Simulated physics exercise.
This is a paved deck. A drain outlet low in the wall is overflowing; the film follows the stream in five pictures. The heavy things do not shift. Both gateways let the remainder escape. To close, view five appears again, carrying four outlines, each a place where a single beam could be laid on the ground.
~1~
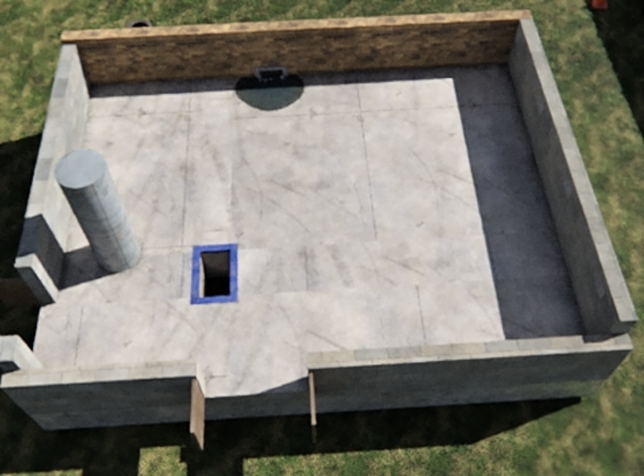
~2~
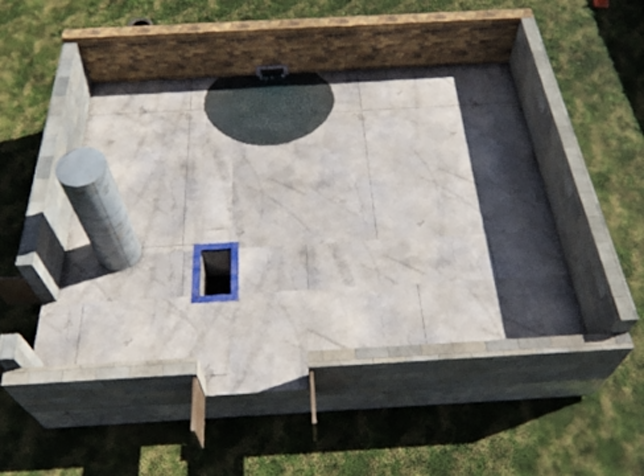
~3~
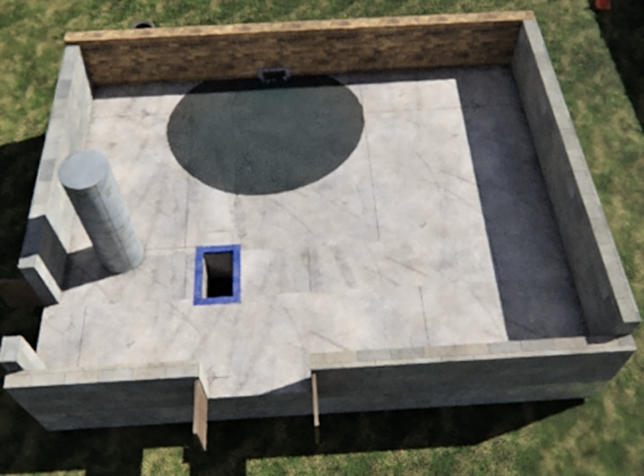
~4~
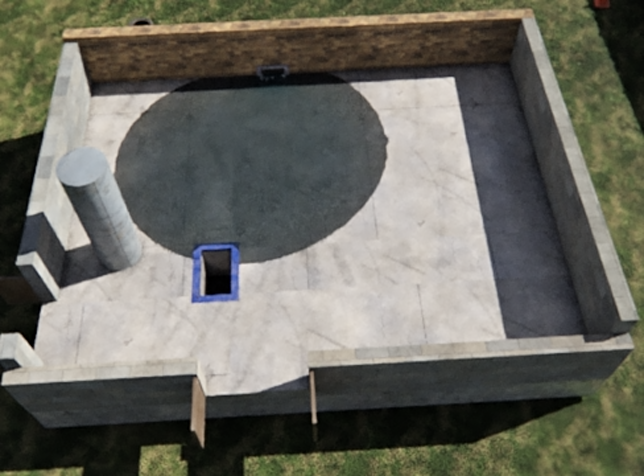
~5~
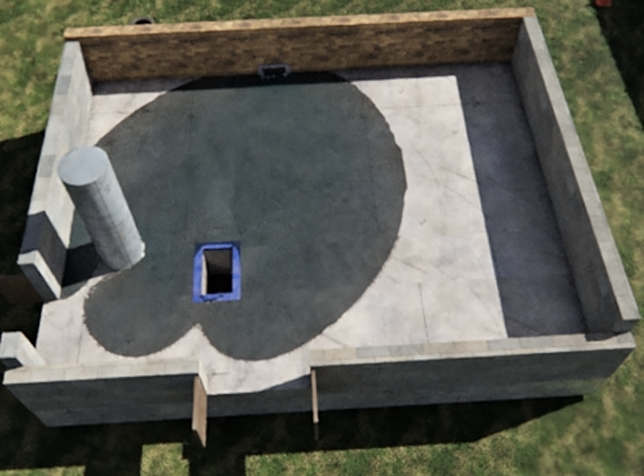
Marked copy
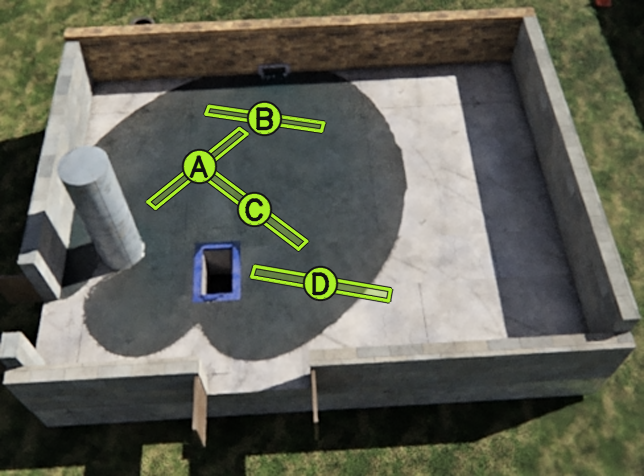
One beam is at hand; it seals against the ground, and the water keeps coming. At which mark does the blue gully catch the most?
Choose D.
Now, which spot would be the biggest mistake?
Spot C.
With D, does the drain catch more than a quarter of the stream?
Yes, it does.
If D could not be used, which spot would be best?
Spot A.
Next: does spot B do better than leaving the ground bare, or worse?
It is worse.
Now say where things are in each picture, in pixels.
The first frame shows outfall at (271, 72); blue gully at (215, 273); open gate at (257, 379); open gate at (51, 335); front seen at (295, 99), 2 % of the ground wet; blue gully still dry.
The second frame shows front seen at (285, 140), 7 % of the ground wet; blue gully still dry.
The third frame shows front seen at (231, 187), 16 % of the ground wet; blue gully still dry.
The fourth frame shows front seen at (177, 246), 30 % of the ground wet; blue gully still dry.
The fifth frame shows front seen at (106, 332), 46 % of the ground wet; blue gully taking water.
On the marked copy, A from (151, 205) to (243, 131); B from (207, 110) to (322, 127); C from (210, 175) to (302, 245); D from (253, 271) to (389, 295).
Choosing A, about 19 % of the stream goes into the blue gully, about 80 % out by the gates.
Choosing B, about 9 % of the stream goes into the blue gully, about 88 % out by the gates.
Choosing C, about 5 % of the stream goes into the blue gully, about 92 % out by the gates.
Choosing D, about 38 % of the stream goes into the blue gully, about 60 % out by the gates.
